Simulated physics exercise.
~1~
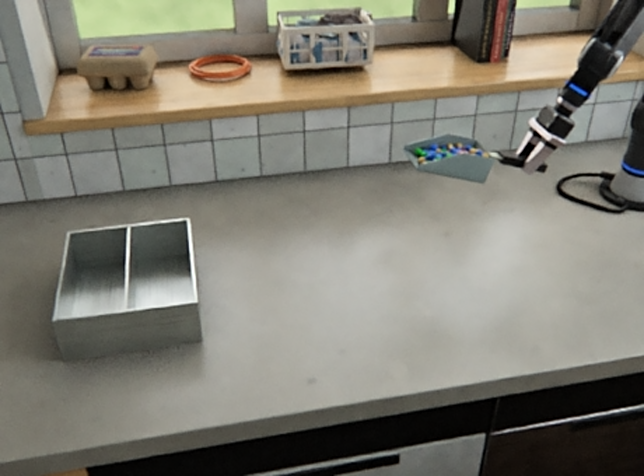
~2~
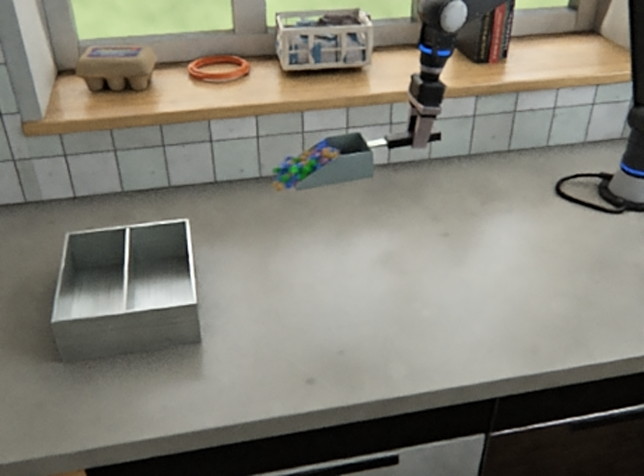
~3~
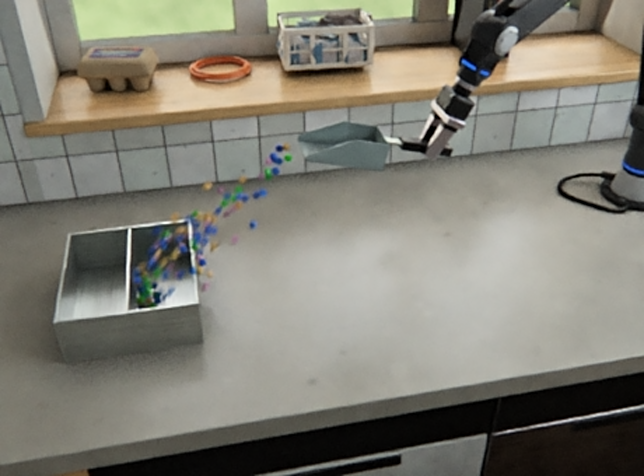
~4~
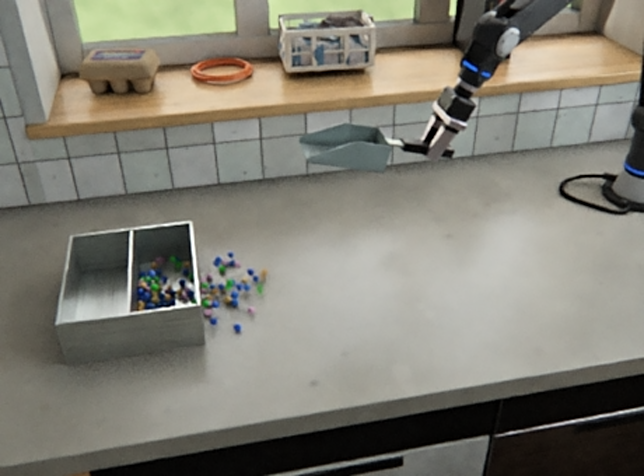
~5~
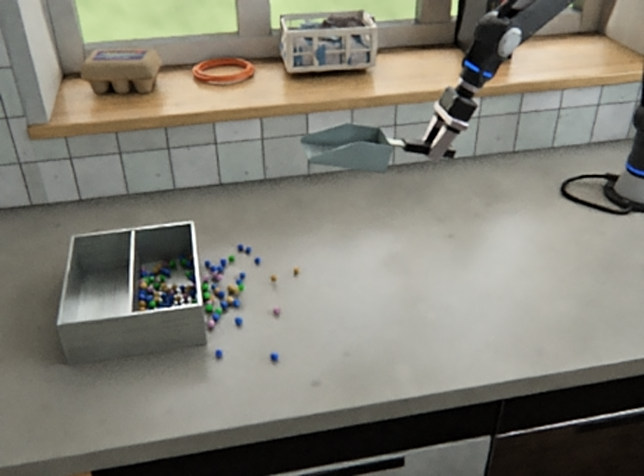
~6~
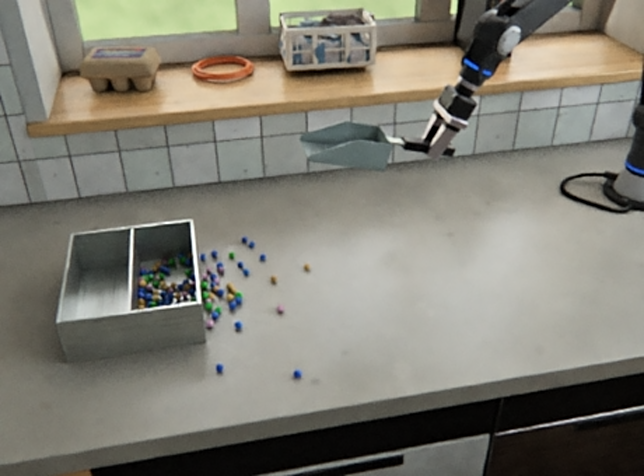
At the start, a robot arm at the right holds a grey scoop of small colourful sweets above a countertop, with an open, two-part metal bin at the left. The arm swings the scoop leftward, and the sweets begin spilling over its open front. It then draws back slightly to the right, while the sweets fly left and down in a scattered stream toward the bin. Many land in the bin's right compartment, while others drop onto the counter beside it. A few roll farther outward. Finally, most sweets lie in the right compartment, the left one looks empty, and the scoop hangs still.
